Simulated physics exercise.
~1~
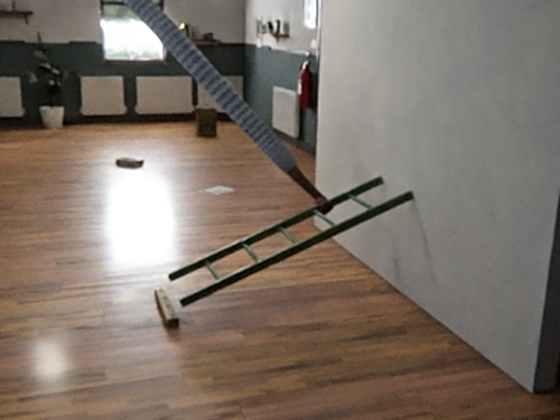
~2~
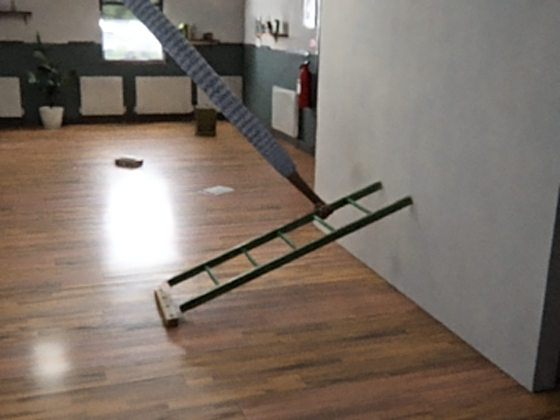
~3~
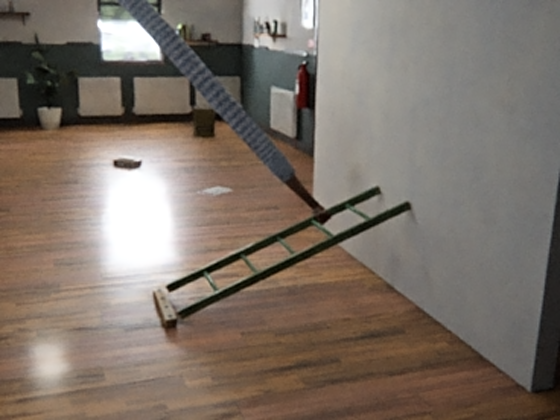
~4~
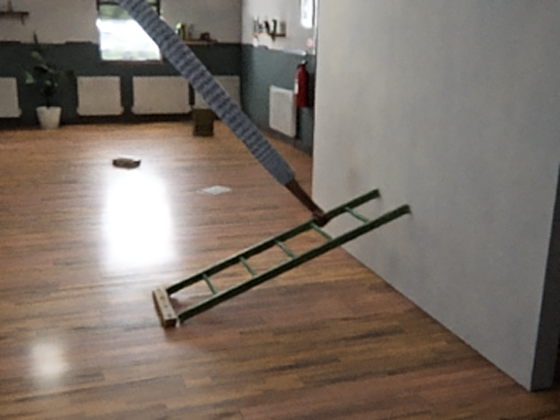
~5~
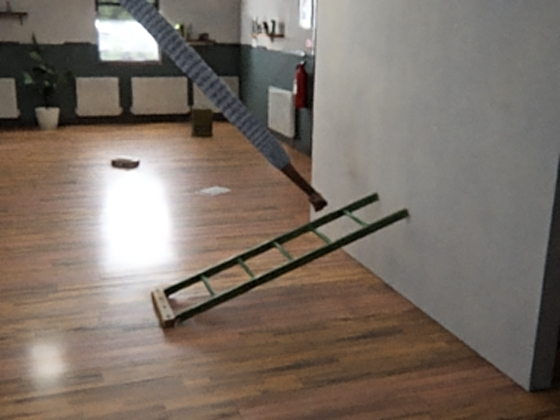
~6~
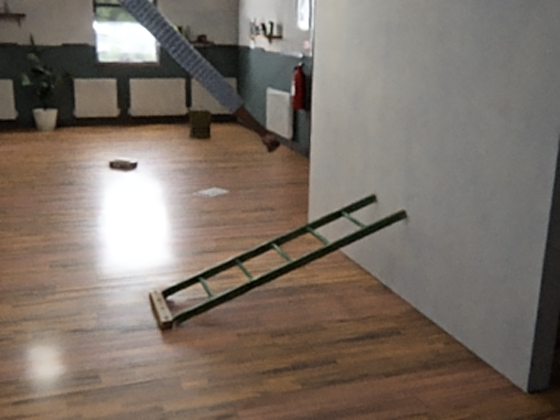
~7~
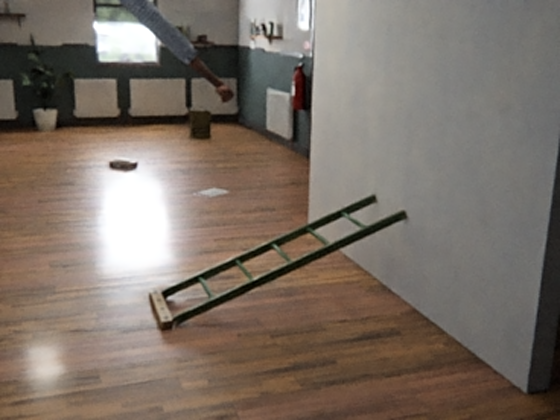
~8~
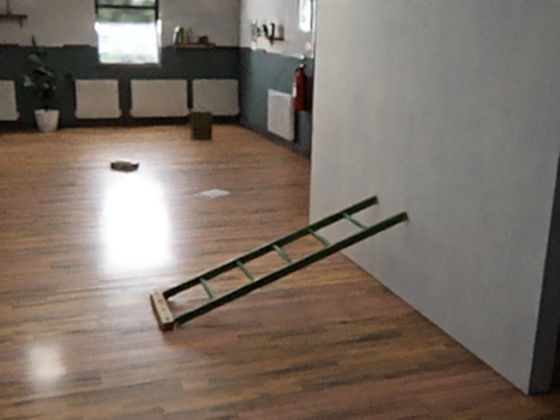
Green ladder-like gate settling slightly against a pale wall, its foot at a wooden strip, as a hand releases it and withdraws, leaving it leaning.
